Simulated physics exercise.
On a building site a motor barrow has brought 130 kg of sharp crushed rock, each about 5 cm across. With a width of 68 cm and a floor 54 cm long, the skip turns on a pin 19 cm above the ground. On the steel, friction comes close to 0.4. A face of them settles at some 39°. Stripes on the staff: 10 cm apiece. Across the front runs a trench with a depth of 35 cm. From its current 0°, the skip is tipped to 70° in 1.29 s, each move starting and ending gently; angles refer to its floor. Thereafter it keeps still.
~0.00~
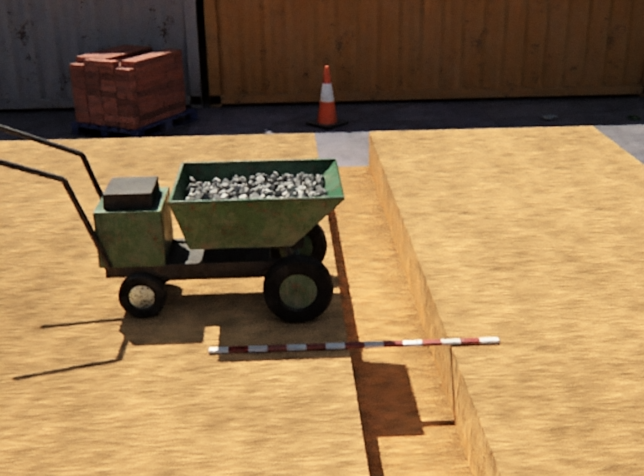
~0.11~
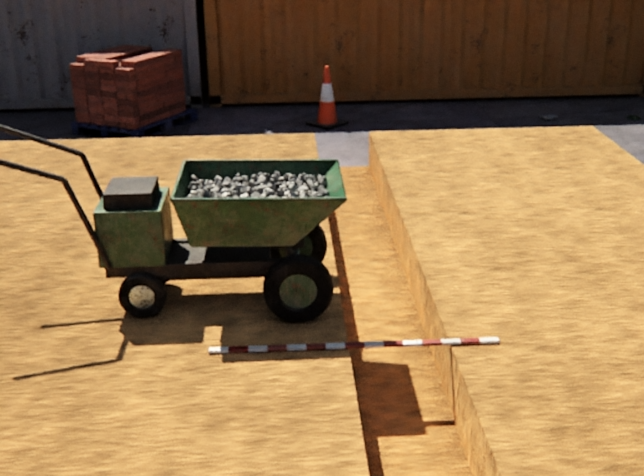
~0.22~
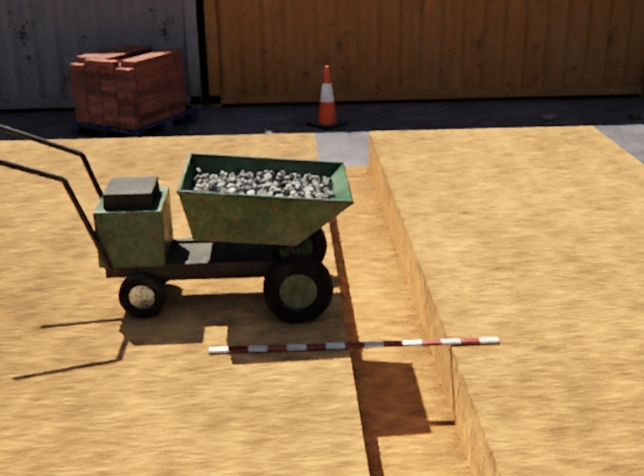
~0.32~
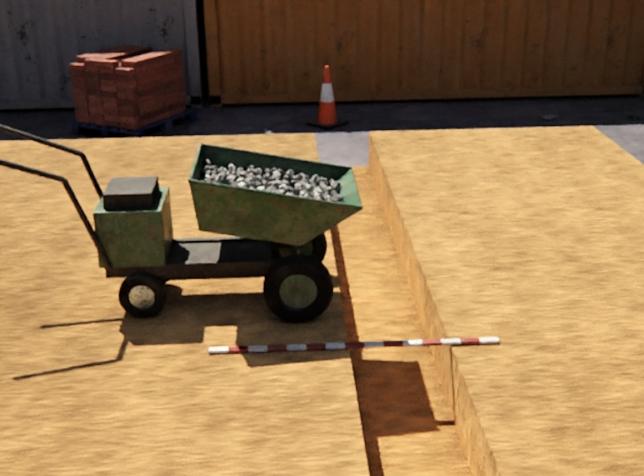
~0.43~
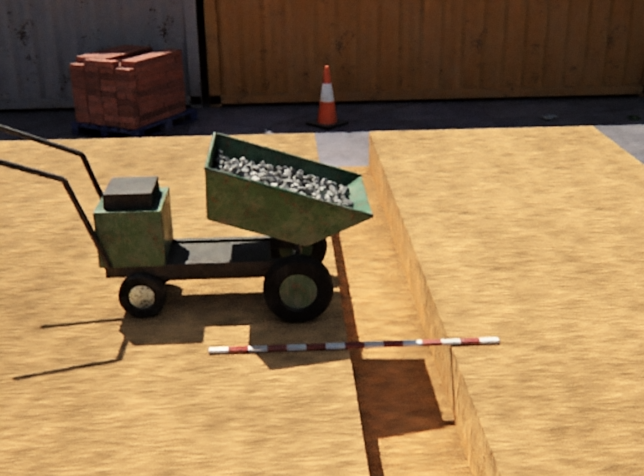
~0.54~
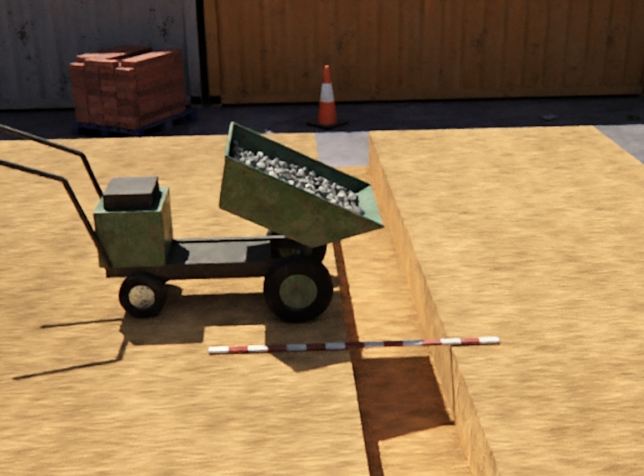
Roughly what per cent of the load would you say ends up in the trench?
I'd say 77 per cent ends up in the trench.
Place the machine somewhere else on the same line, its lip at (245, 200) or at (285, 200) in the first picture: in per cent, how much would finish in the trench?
From the first place around 60 per cent, from the other around 100.
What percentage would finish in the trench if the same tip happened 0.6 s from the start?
55 per cent.
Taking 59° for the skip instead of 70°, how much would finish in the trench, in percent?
Then roughly 50 percent.
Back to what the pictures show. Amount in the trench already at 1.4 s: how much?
20 per cent or so by then.
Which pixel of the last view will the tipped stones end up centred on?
I'd point somewhere around (413, 329).
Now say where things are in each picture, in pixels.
The skip is at 0°, its lip at (344, 198); the top of the load is at (256, 185), in the first frame.
Lip at (347, 199), floor tilted 1°, highest stones at (254, 183); the stones move at 0.2 m/s on average, in the second frame.
Lip at (353, 202), floor tilted 5°, highest stones at (233, 182); the stones move at 0.4 m/s on average, in the third frame.
The skip is at 11°, its lip at (362, 208); the top of the load is at (218, 173); the stones move at 0.5 m/s on average, in the fourth frame.
Lip at (373, 216), floor tilted 18°, highest stones at (225, 162); the stones move at 0.6 m/s on average, in the fifth frame.
Lip at (384, 227), floor tilted 27°, highest stones at (237, 153); the stones move at 0.7 m/s on average, in the sixth frame.
After 1.0 s the floor is at 59°; 100 % in the skip; the foremost stones are at (398, 262).
After 1.4 s the floor is at 70°; 72 % in the skip, 22 % in the trench, 6 % past the trench; the foremost stones are at (455, 294).
After 1.7 s the floor is at 70°; 30 % in the skip, 47 % in the trench, 23 % past the trench; the foremost stones are at (517, 284).
After 3.7 s the floor is at 70°; 0 % in the skip, 77 % in the trench, 23 % past the trench; the foremost stones are at (536, 279).
